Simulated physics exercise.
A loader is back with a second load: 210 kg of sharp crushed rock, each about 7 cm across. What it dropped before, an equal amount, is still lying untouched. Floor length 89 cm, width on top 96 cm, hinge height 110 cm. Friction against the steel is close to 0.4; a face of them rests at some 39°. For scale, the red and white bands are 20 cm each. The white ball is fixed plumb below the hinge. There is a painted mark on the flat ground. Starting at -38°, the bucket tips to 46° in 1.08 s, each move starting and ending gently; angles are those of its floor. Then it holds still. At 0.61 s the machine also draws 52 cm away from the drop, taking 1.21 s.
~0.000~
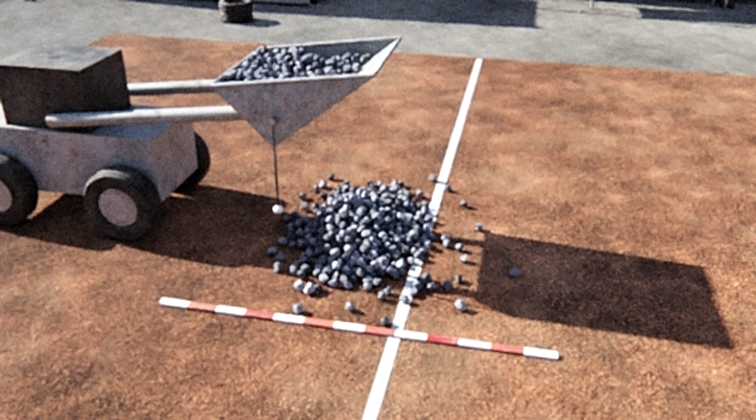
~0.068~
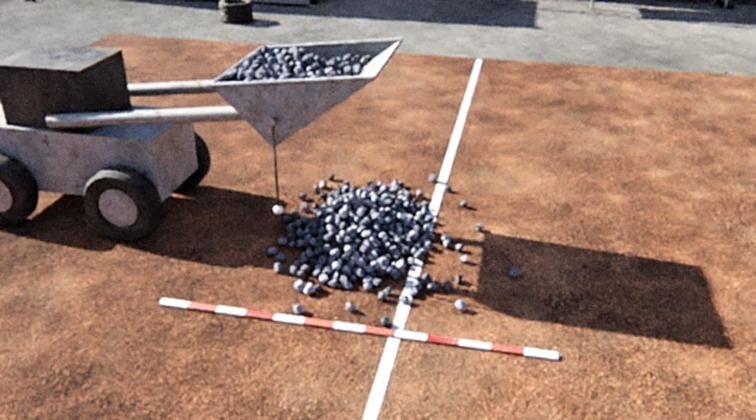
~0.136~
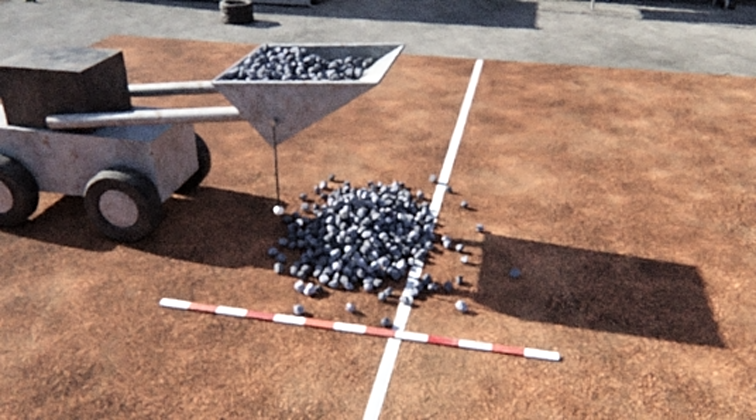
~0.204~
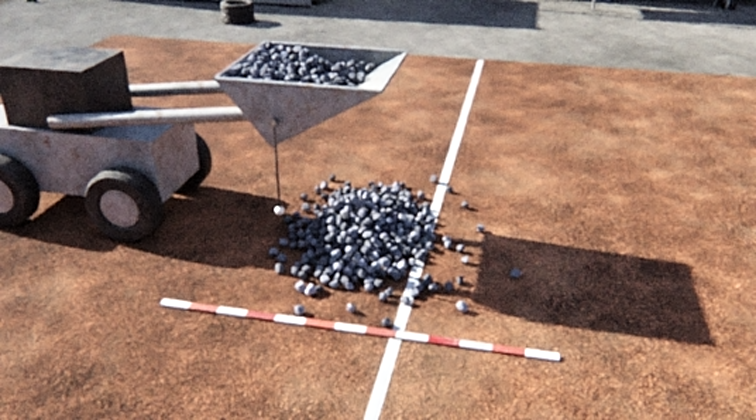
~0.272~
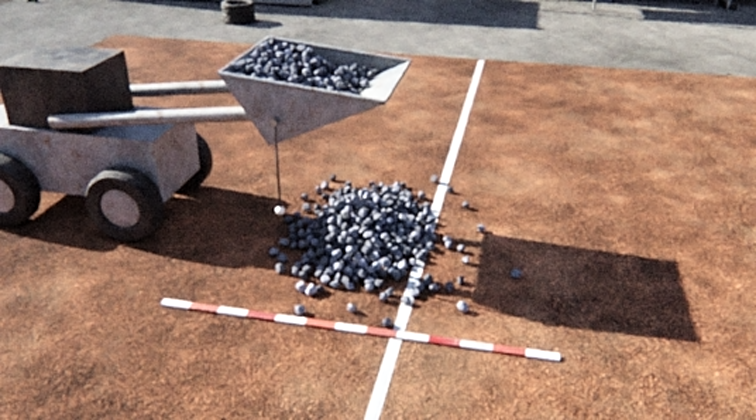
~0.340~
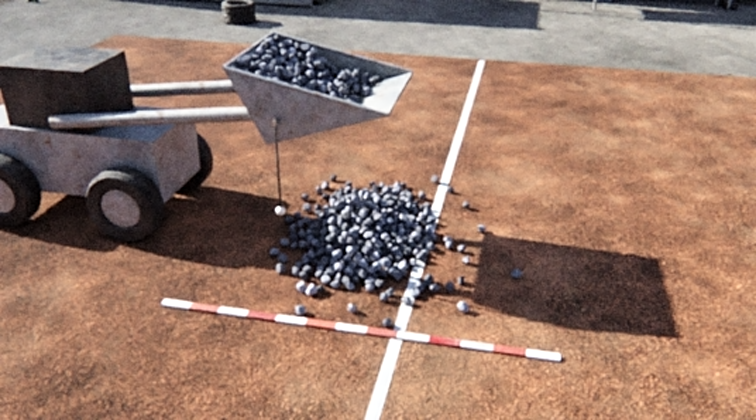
The raised bucket of dark stones slowly tilts its right lip downward above a stone pile.
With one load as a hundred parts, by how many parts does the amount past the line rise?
Some 9 per cent is added.
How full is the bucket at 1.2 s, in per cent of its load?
Roughly 40 per cent is still inside.
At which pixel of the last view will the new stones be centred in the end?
Their middle is at about (358, 221).
After 0.8 s the floor is at 33°; in per cent of one load, 100 in the bucket, 96 short of the line, 4 past the line; the foremost stones are at (471, 259).
After 1.2 s the floor is at 46°; in per cent of one load, 39 in the bucket, 157 short of the line, 4 past the line; the foremost stones are at (471, 259).
After 2.3 s the floor is at 46°; in per cent of one load, 0 in the bucket, 187 short of the line, 13 past the line; the foremost stones are at (485, 247).
After 4.7 s the floor is at 46°; in per cent of one load, 0 in the bucket, 187 short of the line, 13 past the line; the foremost stones are at (485, 247). Net gain past the line, 9.
